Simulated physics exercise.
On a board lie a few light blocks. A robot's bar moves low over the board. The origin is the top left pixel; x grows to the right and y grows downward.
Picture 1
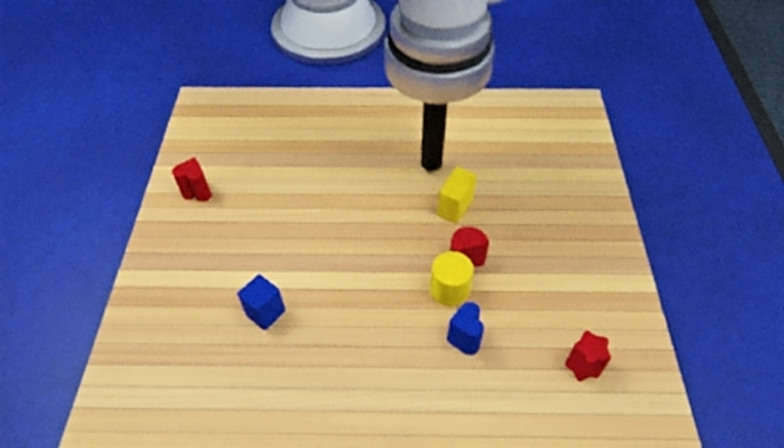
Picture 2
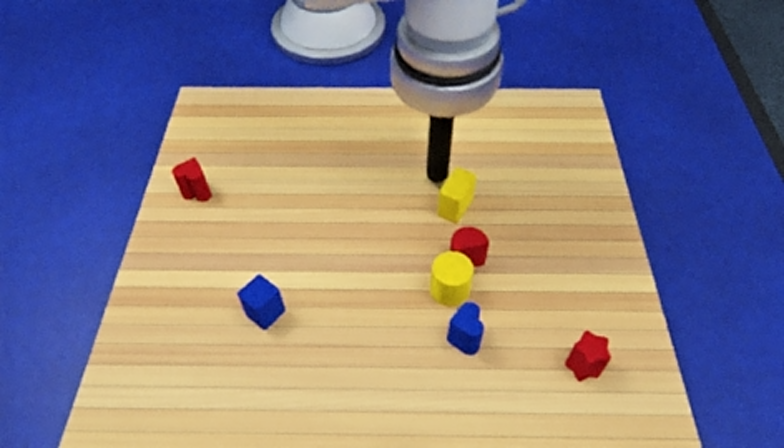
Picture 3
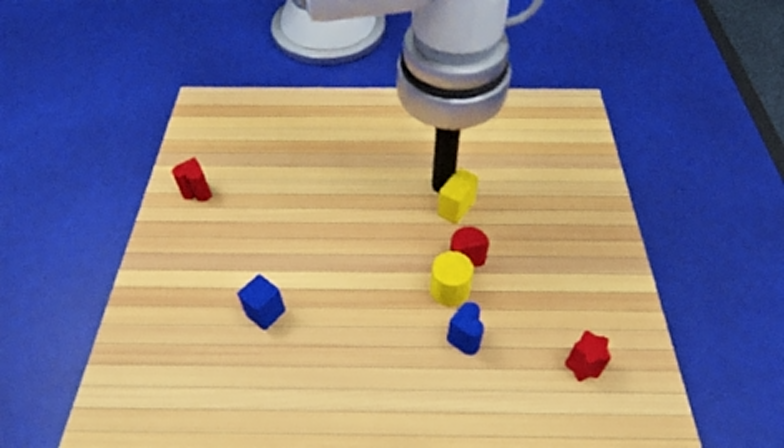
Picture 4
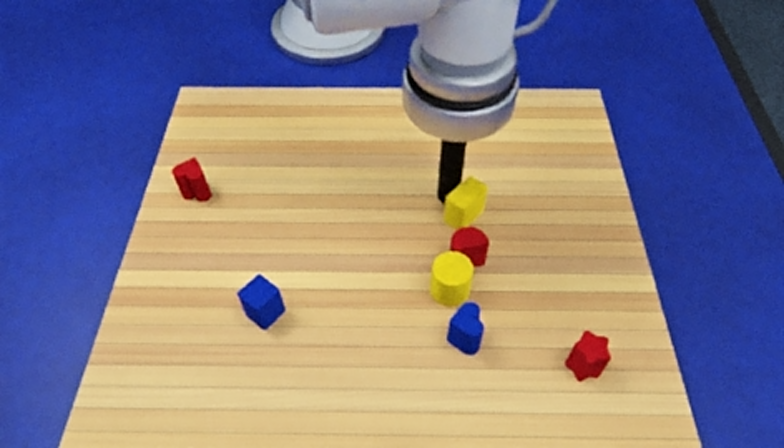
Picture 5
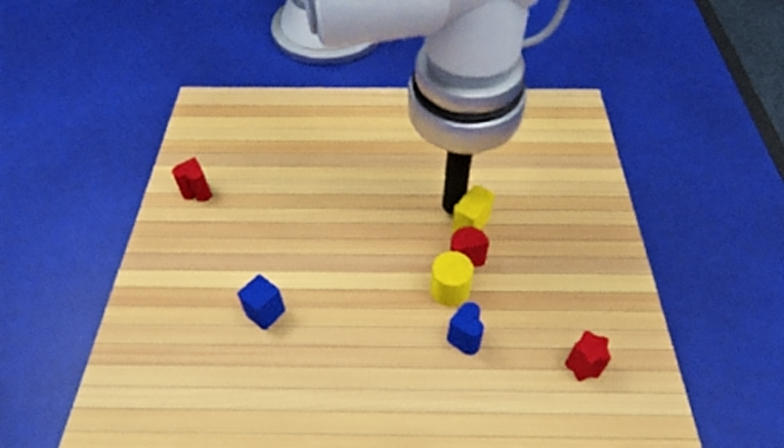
The video shows a robot arm with a black bar above a wooden board of red, yellow and blue blocks; the bar moves toward the yellow rectangular block, then nudges it slightly down and to the right.
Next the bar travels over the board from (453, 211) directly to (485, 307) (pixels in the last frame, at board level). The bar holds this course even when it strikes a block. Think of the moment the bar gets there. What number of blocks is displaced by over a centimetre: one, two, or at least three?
My answer is three or more.
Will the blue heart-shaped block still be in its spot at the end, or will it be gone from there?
It's moved.
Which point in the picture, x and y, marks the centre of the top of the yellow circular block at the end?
Answer: (432, 296).
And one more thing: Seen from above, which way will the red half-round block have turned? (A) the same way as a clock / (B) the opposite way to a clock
A: The same way as a clock.
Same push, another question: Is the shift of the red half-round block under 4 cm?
It seems not.
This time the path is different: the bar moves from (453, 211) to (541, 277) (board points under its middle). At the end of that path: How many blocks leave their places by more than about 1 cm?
One block, no more.
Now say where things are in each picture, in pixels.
Lower end of the bar at (432, 163), tops of blocks, yellow circular block at (453, 268), red half-round block at (469, 238), blue heart-shaped block at (469, 318), yellow rectangular block at (458, 183), in the first frame.
Bar at (437, 175), blocks as before, in the second frame.
Bar at (443, 185), blocks as before, in the third frame.
Bar at (448, 196), yellow rectangular block at (467, 192), in the fourth frame.
Bar at (454, 206), yellow circular block at (453, 268), red half-round block at (469, 238), blue heart-shaped block at (469, 318), yellow rectangular block at (475, 201), in the fifth frame.
On the path given first. One third of the way, bar at (463, 236); yellow rectangular block at (490, 212), turned 35° anticlockwise.
Two thirds of the way, bar at (474, 268); yellow circular block at (440, 288); red half-round block at (467, 273), turned 70° clockwise; yellow rectangular block at (491, 213), turned 40° anticlockwise.
At the end, bar at (486, 302); yellow circular block at (432, 296); red half-round block at (466, 301), turned 125° clockwise; blue heart-shaped block at (465, 334), turned 40° anticlockwise; yellow rectangular block at (491, 213), turned 40° anticlockwise.
